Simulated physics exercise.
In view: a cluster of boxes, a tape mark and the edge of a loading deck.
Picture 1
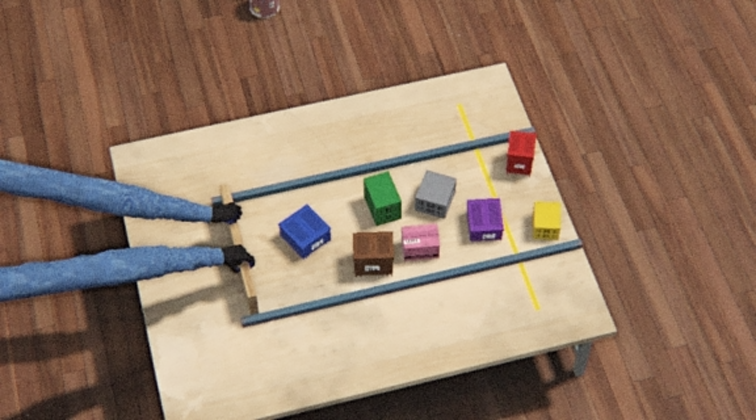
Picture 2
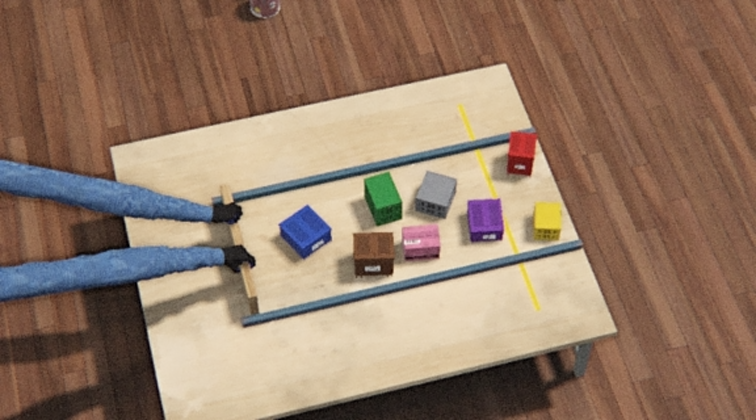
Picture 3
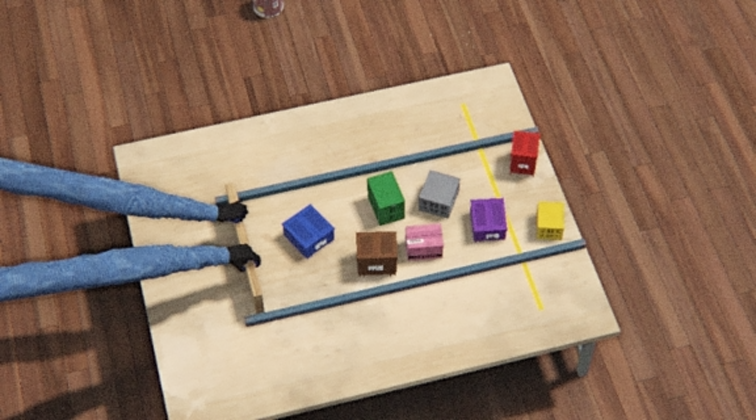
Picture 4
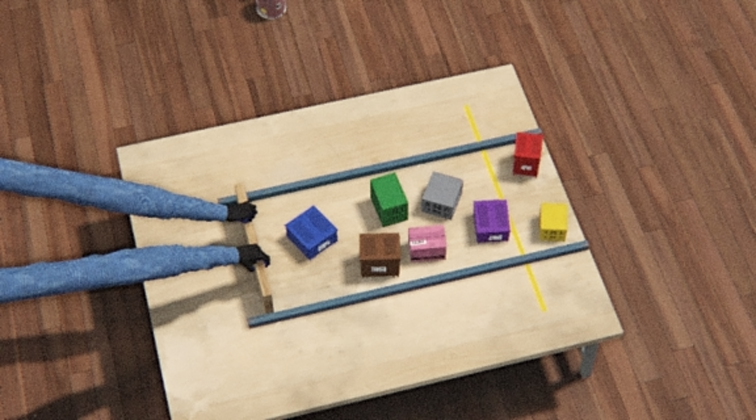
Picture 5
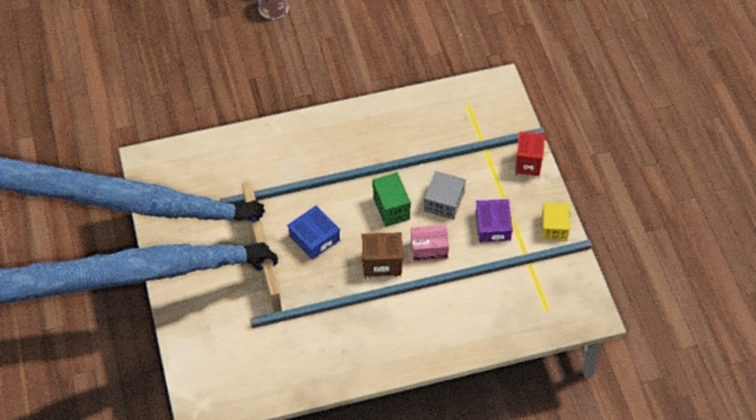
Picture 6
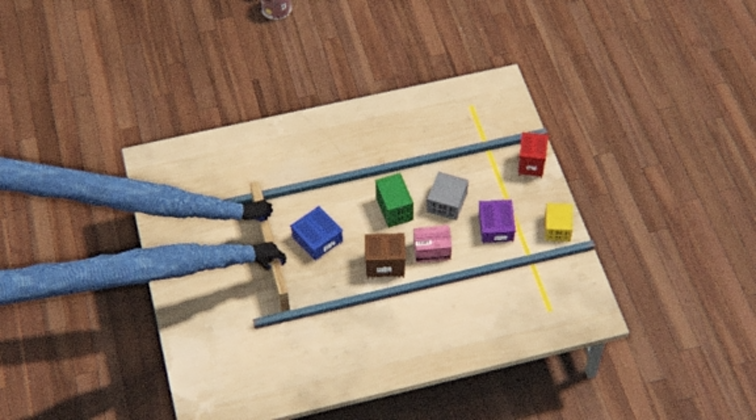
Two blue-sleeved arms slide a plank slightly right behind colored boxes on a wooden table.
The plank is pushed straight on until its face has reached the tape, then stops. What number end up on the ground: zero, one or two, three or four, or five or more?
In the end the number that fall off is three or four.
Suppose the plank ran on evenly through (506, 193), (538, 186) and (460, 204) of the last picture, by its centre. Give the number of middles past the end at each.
In that order 4, 5 and 1.
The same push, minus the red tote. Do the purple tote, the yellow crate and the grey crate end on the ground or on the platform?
The purple tote comes down, the yellow crate tumbles off, the grey crate tumbles off.
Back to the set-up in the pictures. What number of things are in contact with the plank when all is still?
2 of them.
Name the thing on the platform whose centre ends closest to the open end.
Foremost is the pink parcel.
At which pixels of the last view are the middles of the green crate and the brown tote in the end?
The green crate stops around (540, 160); the brown tote around (539, 217).
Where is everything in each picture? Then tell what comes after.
In the first frame, yellow crate (547, 221); red tote (521, 154); purple tote (485, 220); plank (239, 250); tape (497, 202).
In the second frame, red tote (521, 155); blue tote (306, 232).
In the third frame, purple tote (488, 220); pink parcel (424, 242).
In the fourth frame, yellow crate (553, 222); plank (254, 249).
In the fifth frame, red tote (530, 155); grey crate (445, 195).
In the sixth frame, yellow crate (559, 222); red tote (533, 155); purple tote (497, 222); plank (270, 247); tape (509, 203).
Soon after, none off yet; yellow crate at rest near (559, 222); red tote at rest near (533, 155); purple tote at rest near (497, 222).
Then, none off yet; yellow crate at rest near (559, 222); red tote at rest near (533, 155); purple tote moved a little near (504, 220).
Further on, none off yet; yellow crate tipped well over near (597, 219); red tote moved about its own width near (552, 145); purple tote moved well along near (558, 206).
At rest, the number that fall off is three or four; fallen, grey crate, purple tote, red tote and yellow crate.
